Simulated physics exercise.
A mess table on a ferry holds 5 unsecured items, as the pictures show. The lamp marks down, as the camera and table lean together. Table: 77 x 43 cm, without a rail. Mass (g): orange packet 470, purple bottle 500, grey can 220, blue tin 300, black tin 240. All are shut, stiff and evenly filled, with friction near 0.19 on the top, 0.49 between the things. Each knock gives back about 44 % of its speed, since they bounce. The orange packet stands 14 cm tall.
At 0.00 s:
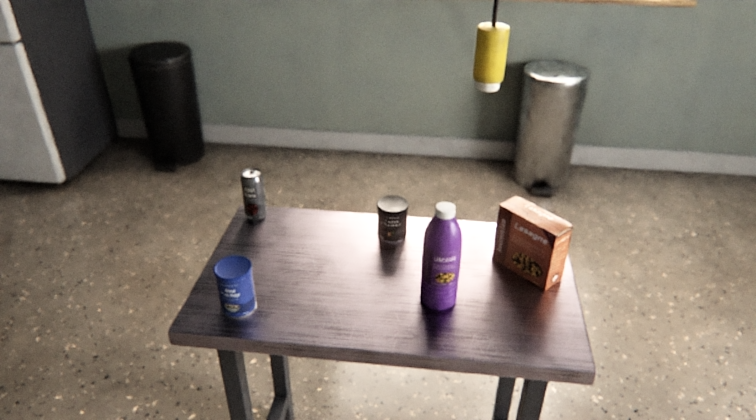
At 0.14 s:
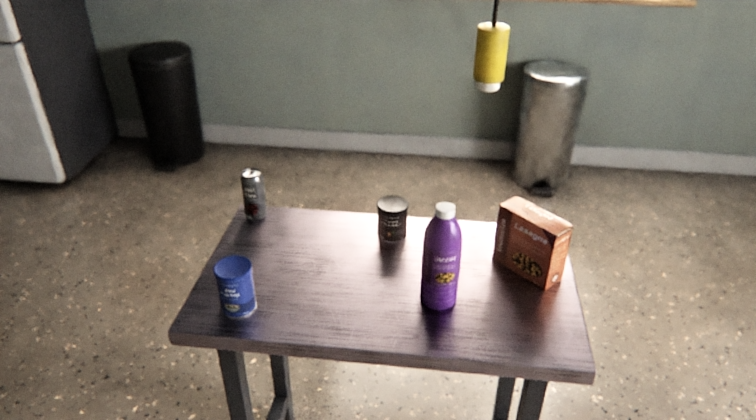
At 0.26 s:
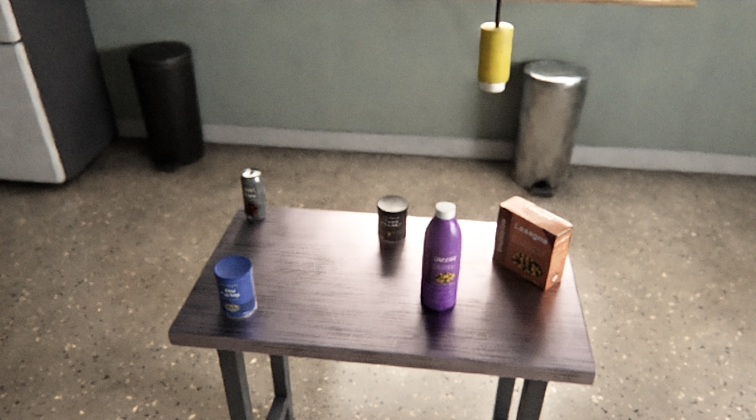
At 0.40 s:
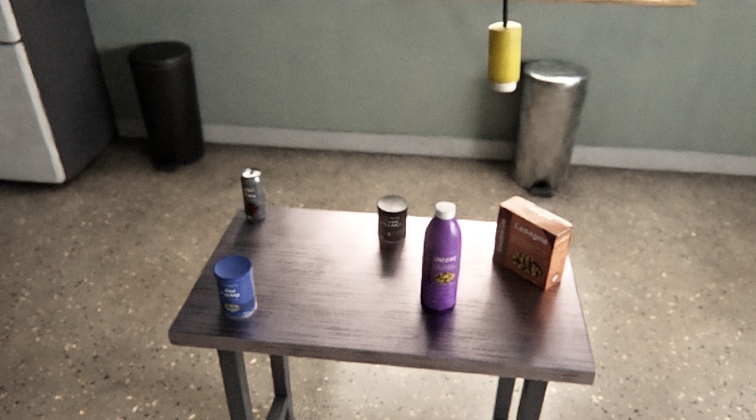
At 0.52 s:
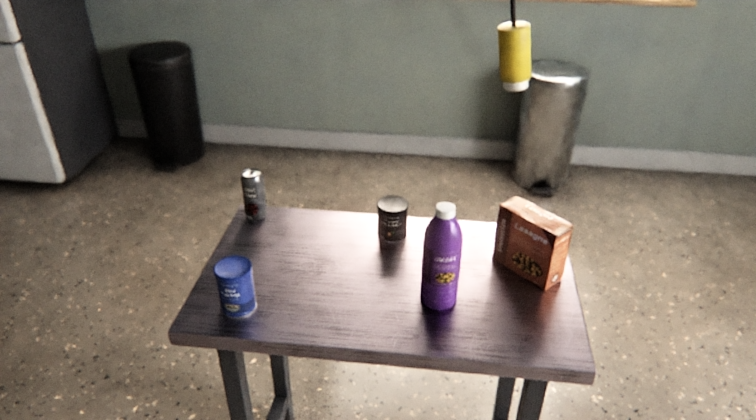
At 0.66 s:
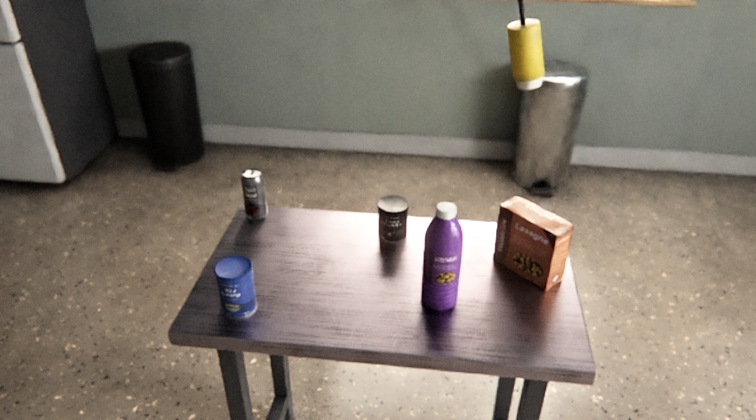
On a ferry, a table held a purple bottle, an orange packet and three small tins or cans, all staying put while a yellow hanging lamp gradually swung to the right.
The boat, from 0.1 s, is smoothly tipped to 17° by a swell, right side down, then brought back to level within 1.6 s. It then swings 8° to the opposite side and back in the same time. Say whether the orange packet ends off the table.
The table loses it.
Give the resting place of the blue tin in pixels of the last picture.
My guess is roughly (382, 300).
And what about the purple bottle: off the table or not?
Purple bottle: Goes out of bounds.
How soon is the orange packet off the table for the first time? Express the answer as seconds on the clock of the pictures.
It happens near 1.1 s.
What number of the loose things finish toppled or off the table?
2.
After 1.16 s, floor tilted 13°, right side down; orange packet now off the table; purple bottle slid 12 cm; grey can slid 12 cm.
After 1.46 s, floor tilted 4°, right side down; purple bottle slid 25 cm; grey can slid 25 cm; blue tin slid 25 cm.
After 1.96 s, floor tilted 2°, left side down; purple bottle now off the table; black tin slid 28 cm; grey can slid 28 cm.
After 2.46 s, floor tilted 8°, left side down; grey can slid 28 cm; blue tin slid 28 cm; black tin slid 28 cm.
At rest (3.8 s), off the table, orange packet and purple bottle; not toppled but over 5 cm from the start, grey can, blue tin and black tin.
